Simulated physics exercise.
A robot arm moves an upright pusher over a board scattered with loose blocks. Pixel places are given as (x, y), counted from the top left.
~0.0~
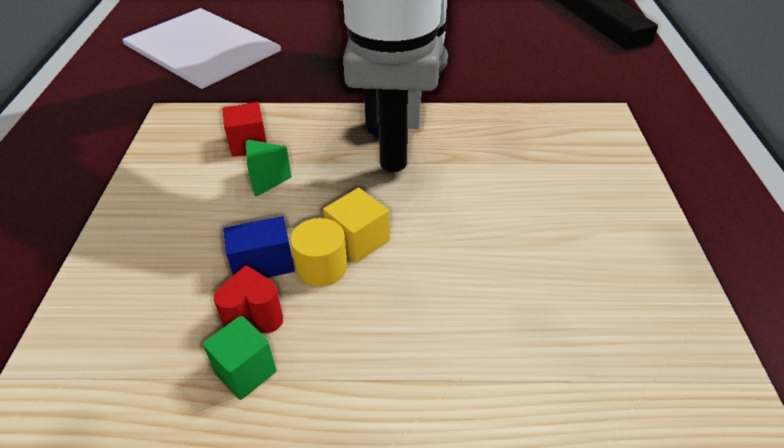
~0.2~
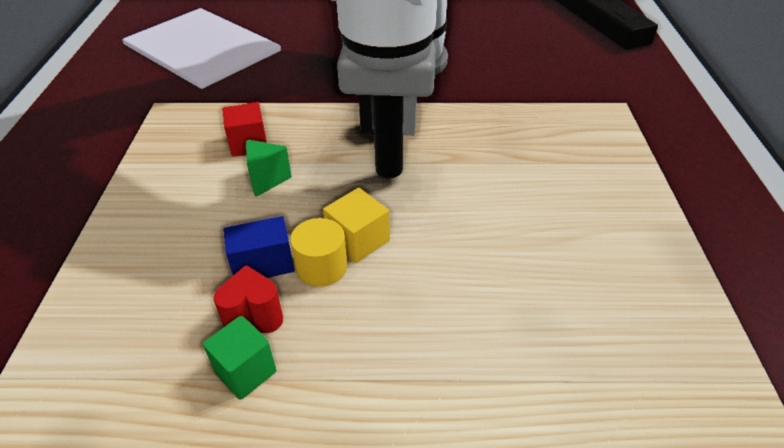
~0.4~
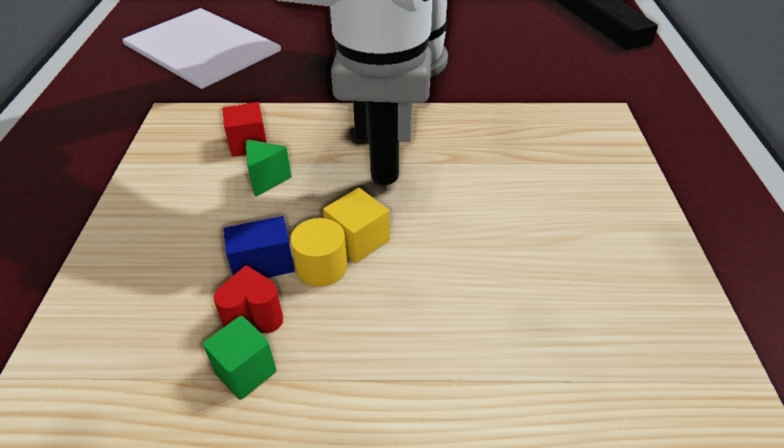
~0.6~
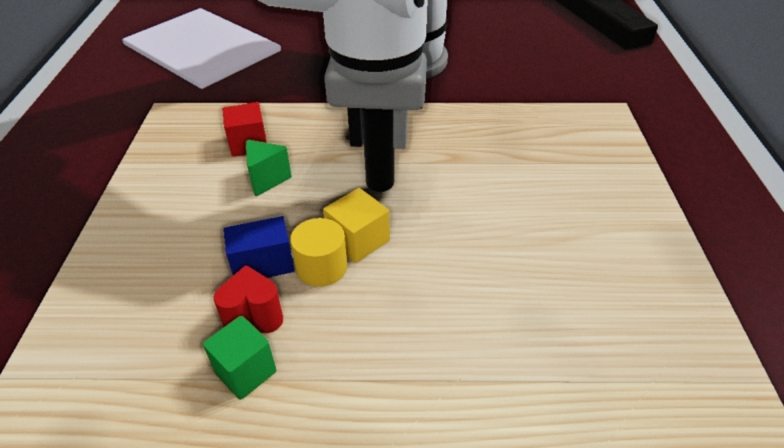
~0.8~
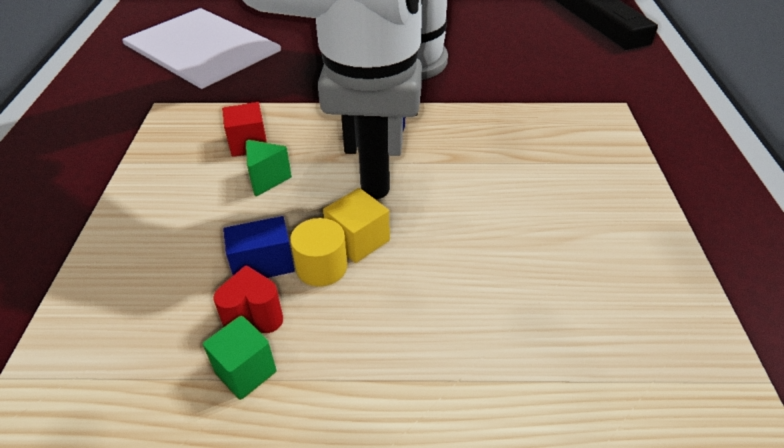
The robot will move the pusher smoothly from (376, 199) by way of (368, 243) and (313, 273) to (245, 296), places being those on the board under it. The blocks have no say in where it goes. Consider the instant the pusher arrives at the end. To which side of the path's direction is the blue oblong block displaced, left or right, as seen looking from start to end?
Displaced right.
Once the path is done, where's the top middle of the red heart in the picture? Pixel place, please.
I'd expect the centre of its top face to be at (214, 307).
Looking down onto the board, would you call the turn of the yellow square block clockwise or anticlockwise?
It goes anticlockwise.
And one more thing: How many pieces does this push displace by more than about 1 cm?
It displaces three or more.
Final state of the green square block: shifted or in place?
Shifted.
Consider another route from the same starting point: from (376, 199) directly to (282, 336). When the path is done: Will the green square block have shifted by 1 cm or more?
I believe so.
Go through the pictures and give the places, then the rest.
Pusher tip (393, 165); block tops, green square block (235, 342); red heart (245, 288); blue oblong block (256, 234); yellow cylinder (317, 236); yellow square block (356, 209), in the first picture.
Pusher (389, 171); blocks unchanged, in the second picture.
Pusher (385, 178); blocks unchanged, in the third picture.
Pusher (380, 184); blocks unchanged, in the fourth picture.
Pusher (375, 191); green square block (235, 342); red heart (245, 288); blue oblong block (256, 234); yellow cylinder (317, 236); yellow square block (356, 209), in the fifth picture.
On the path given first. One third of the way, pusher (368, 235); yellow cylinder (298, 264); yellow square block (349, 241).
Two thirds of the way, pusher (312, 265); green square block (217, 356), turned 45° anticlockwise; red heart (214, 307), turned 55° clockwise; yellow cylinder (267, 314); yellow square block (317, 274), turned 60° anticlockwise.
At the end, pusher (242, 288); green square block (216, 357), turned 50° anticlockwise; red heart (214, 307), turned 55° clockwise; blue oblong block (218, 235), turned 70° clockwise; yellow cylinder (267, 315); yellow square block (316, 276), turned 70° anticlockwise.
